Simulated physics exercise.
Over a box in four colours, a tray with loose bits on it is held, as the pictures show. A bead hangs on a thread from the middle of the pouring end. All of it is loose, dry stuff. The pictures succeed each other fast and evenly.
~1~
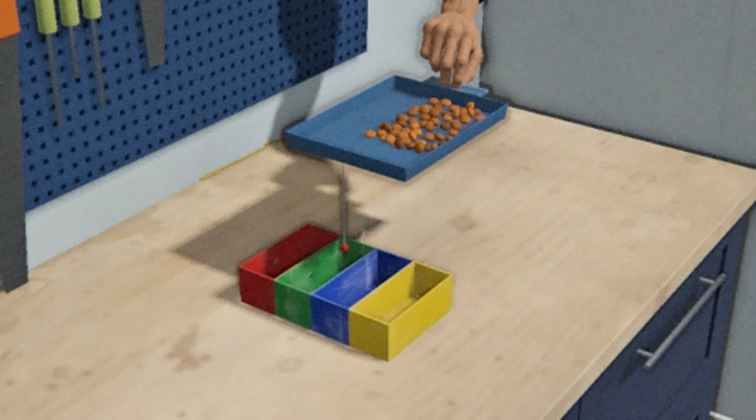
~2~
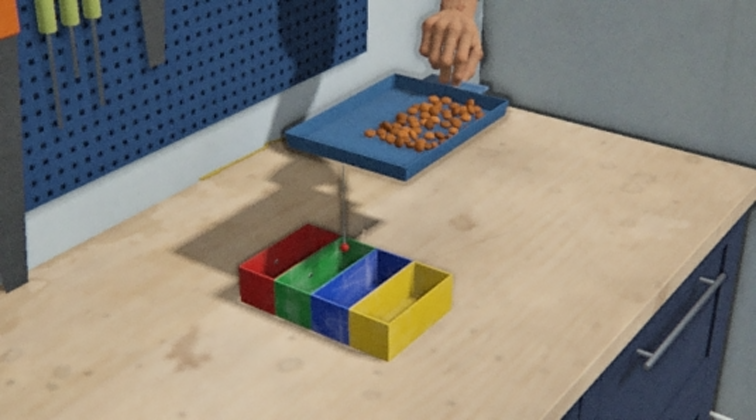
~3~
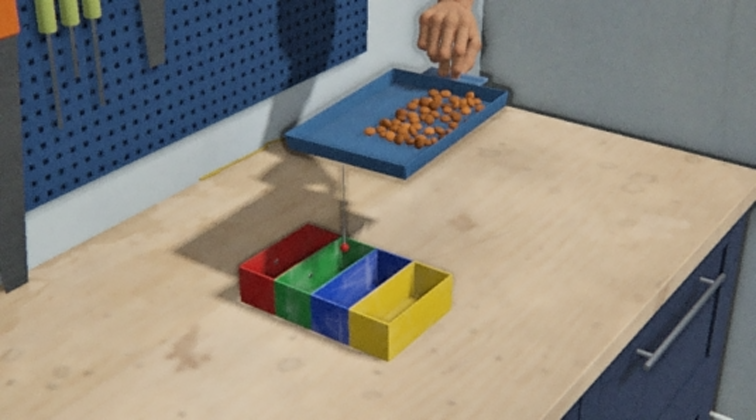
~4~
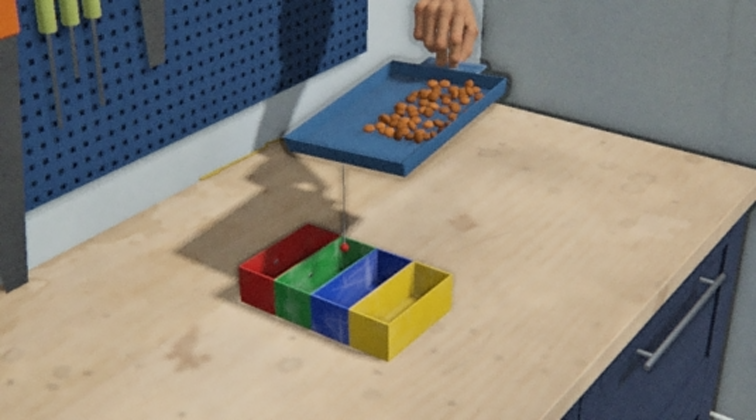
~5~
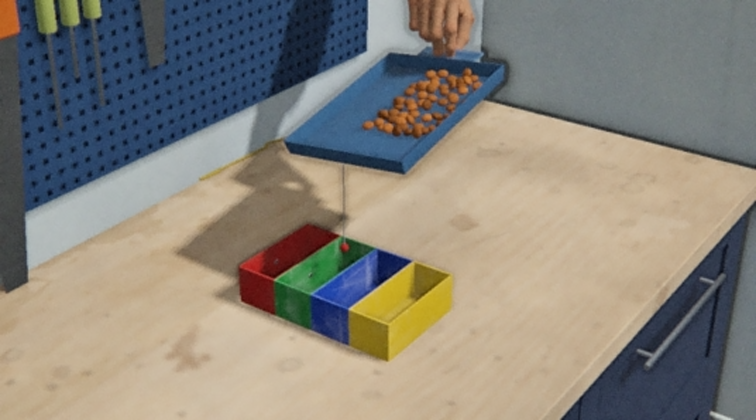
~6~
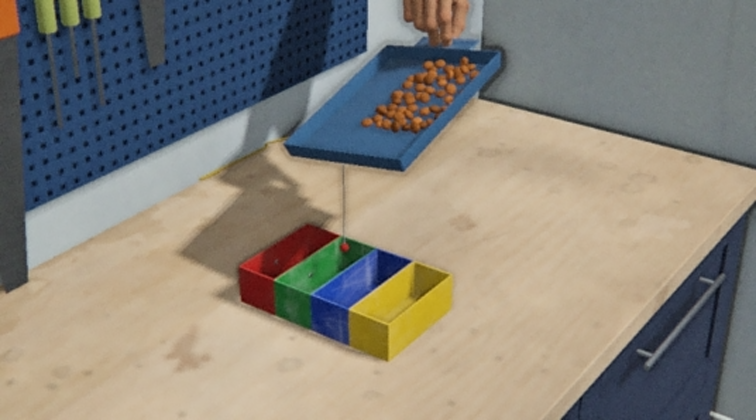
A blue tray carrying a loose heap of orange-brown bits is held by a hand at its far right end, above a box with red, green, blue and yellow cells. The view looks down from a fixed position onto a pale wooden workbench beside a blue pegboard, with a small red bead hanging on a thread. The hand gradually tilts the tray toward its near left corner, while the bits stay bunched.
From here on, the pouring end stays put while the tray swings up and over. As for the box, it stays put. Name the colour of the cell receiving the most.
That is the red one.
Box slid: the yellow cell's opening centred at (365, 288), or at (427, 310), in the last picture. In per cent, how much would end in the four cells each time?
About 100 % and 0 %.
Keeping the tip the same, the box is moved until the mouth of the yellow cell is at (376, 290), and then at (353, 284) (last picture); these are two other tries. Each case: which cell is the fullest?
Try one: The red cell; try two: The green cell.
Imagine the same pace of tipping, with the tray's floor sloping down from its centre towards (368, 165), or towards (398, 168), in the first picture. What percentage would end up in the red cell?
Respectively 0 % and 0 %.
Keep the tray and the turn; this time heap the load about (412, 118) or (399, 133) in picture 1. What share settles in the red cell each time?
About 80 % and 80 %.
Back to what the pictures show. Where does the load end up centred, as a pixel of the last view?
(292, 275).
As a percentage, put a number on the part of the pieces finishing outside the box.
Roughly 20 percent of the load.
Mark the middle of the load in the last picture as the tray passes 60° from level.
Check around (317, 141) in the last picture.
Soon after the last picture, tray tipped steeply; nearly all on the tray; a small part falling or outside the box.
A little later, tray tipped right over; about two thirds on the tray; about a quarter in the red cell; about a quarter falling or outside the box.
Later still, tray tipped past a quarter turn; most in the red cell; a small part falling or outside the box.
At rest, tray tipped past a quarter turn; most in the red cell; none in the yellow cell; none in the blue cell; none in the green cell; a small part outside the box.
